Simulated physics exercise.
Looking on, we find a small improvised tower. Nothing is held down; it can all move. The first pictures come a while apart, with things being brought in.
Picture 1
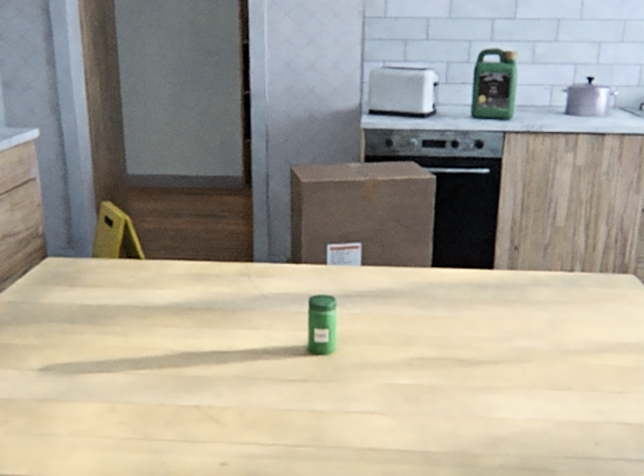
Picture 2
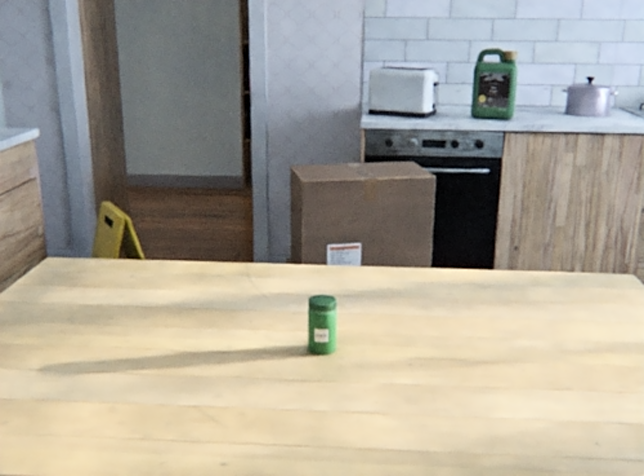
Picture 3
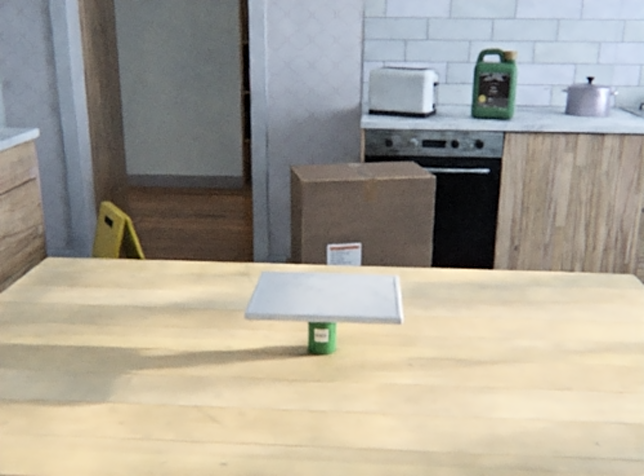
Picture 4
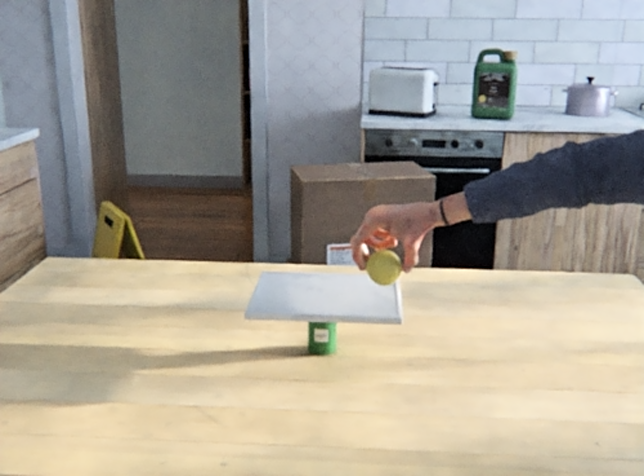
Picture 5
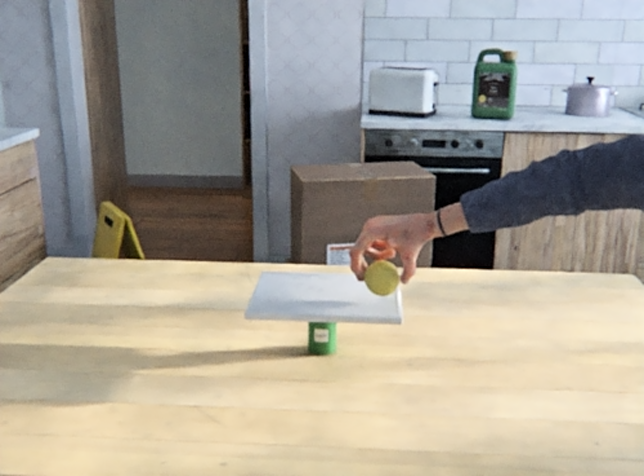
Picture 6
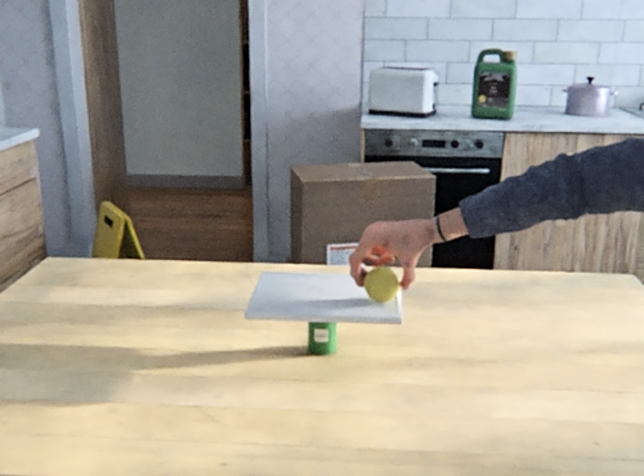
A hand at the end of a dark-sleeved arm reaches in from the right over a pale wooden table, seen from slightly above by a still camera in a kitchen with a cardboard box, white toaster and green jug behind. A small green shaker stands mid-table, then a light grey board appears flat on top. The hand brings in a yellow lemon and lowers it slightly onto the board's right side.
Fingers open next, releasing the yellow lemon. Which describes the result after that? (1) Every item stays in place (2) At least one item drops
Option 2: At least one item drops.
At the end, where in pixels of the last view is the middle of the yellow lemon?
The object finishes somewhere near (415, 347).
Then, 0.40 s after the last picture, yellow lemon now fallen; white lid tipped 31° from how it was.
Then, 0.60 s after the last picture, white lid tipped 54° from how it was.
Then, 0.90 s after the last picture, white lid tipped 45° from how it was.
At rest, fallen, yellow lemon; tipped over in the stack, white lid; green shaker in place. Seen from the same camera at the end, yellow lemon near (416, 347). The stack loses its balance.
